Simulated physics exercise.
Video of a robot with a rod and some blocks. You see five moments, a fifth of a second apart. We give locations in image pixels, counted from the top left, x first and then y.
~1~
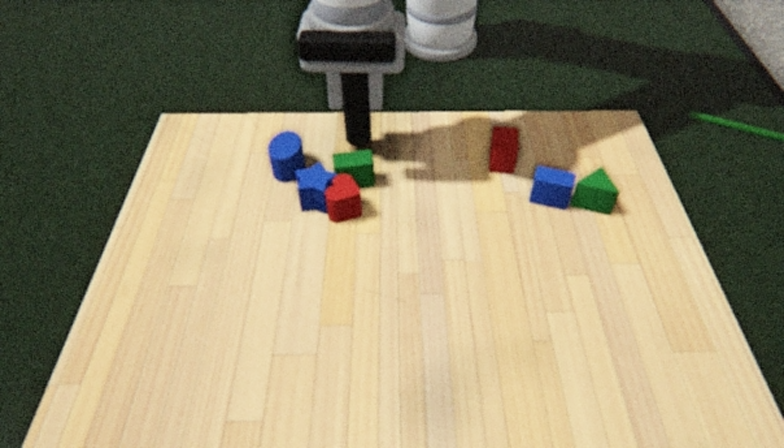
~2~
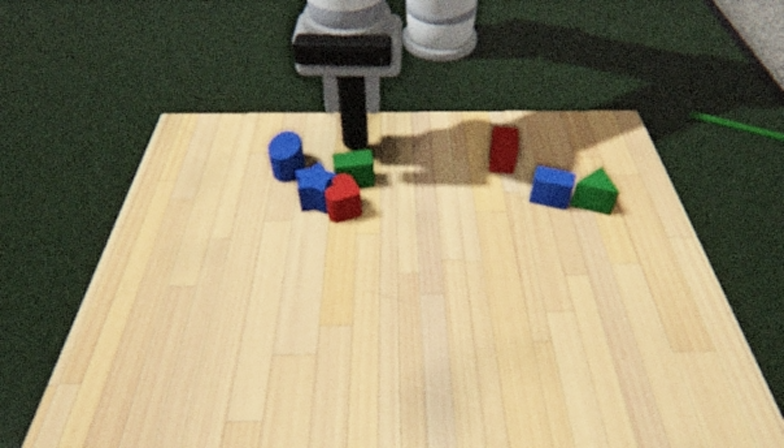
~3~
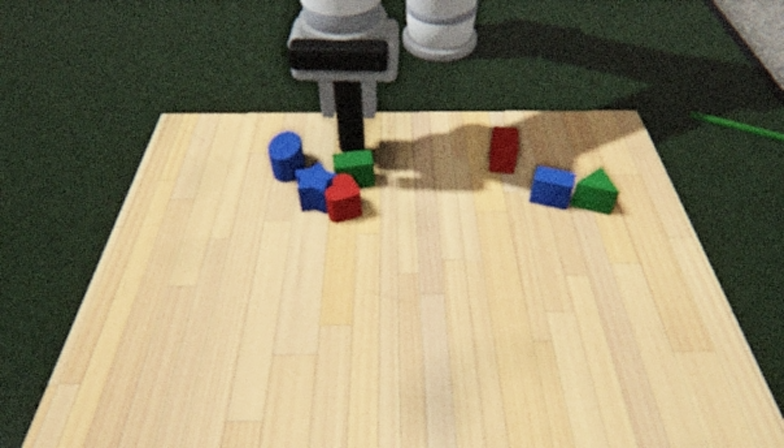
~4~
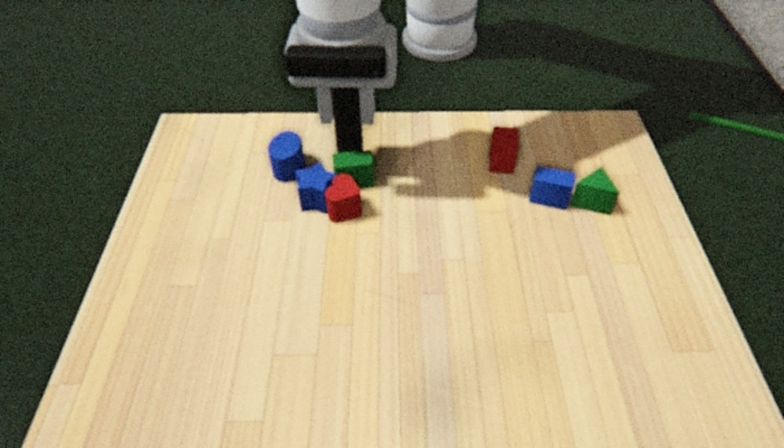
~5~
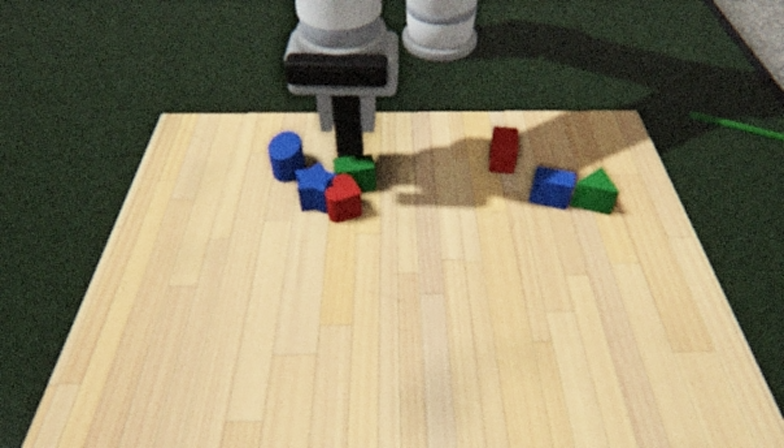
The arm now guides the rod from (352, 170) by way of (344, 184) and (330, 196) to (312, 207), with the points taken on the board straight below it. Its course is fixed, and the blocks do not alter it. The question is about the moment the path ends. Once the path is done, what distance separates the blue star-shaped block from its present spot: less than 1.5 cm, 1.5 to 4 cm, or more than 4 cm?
If I had to pick, the blue star-shaped block travels beyond 4 cm here.
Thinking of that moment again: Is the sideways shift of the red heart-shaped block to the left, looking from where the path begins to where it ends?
Yes, that is how it ends up.
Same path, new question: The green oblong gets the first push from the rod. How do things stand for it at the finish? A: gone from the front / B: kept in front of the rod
The correct letter is A.
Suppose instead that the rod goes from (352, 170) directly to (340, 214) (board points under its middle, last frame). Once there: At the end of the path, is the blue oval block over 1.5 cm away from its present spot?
My answer is no.
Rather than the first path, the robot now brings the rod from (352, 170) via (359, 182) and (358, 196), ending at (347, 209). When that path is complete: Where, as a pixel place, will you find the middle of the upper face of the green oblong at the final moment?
The point I'd pick in the picture is (347, 204).
What follows on the original path. Halfway along, rod at (337, 182); blue star-shaped block at (305, 185), turned 40° clockwise; red heart-shaped block at (345, 208), turned 15° anticlockwise; green oblong at (345, 183), turned 15° anticlockwise.
At the end, rod at (310, 198); blue oval block unmoved; blue star-shaped block at (275, 200), turned 45° clockwise; red heart-shaped block at (347, 213), turned 25° anticlockwise; green oblong at (340, 189), turned 30° anticlockwise.
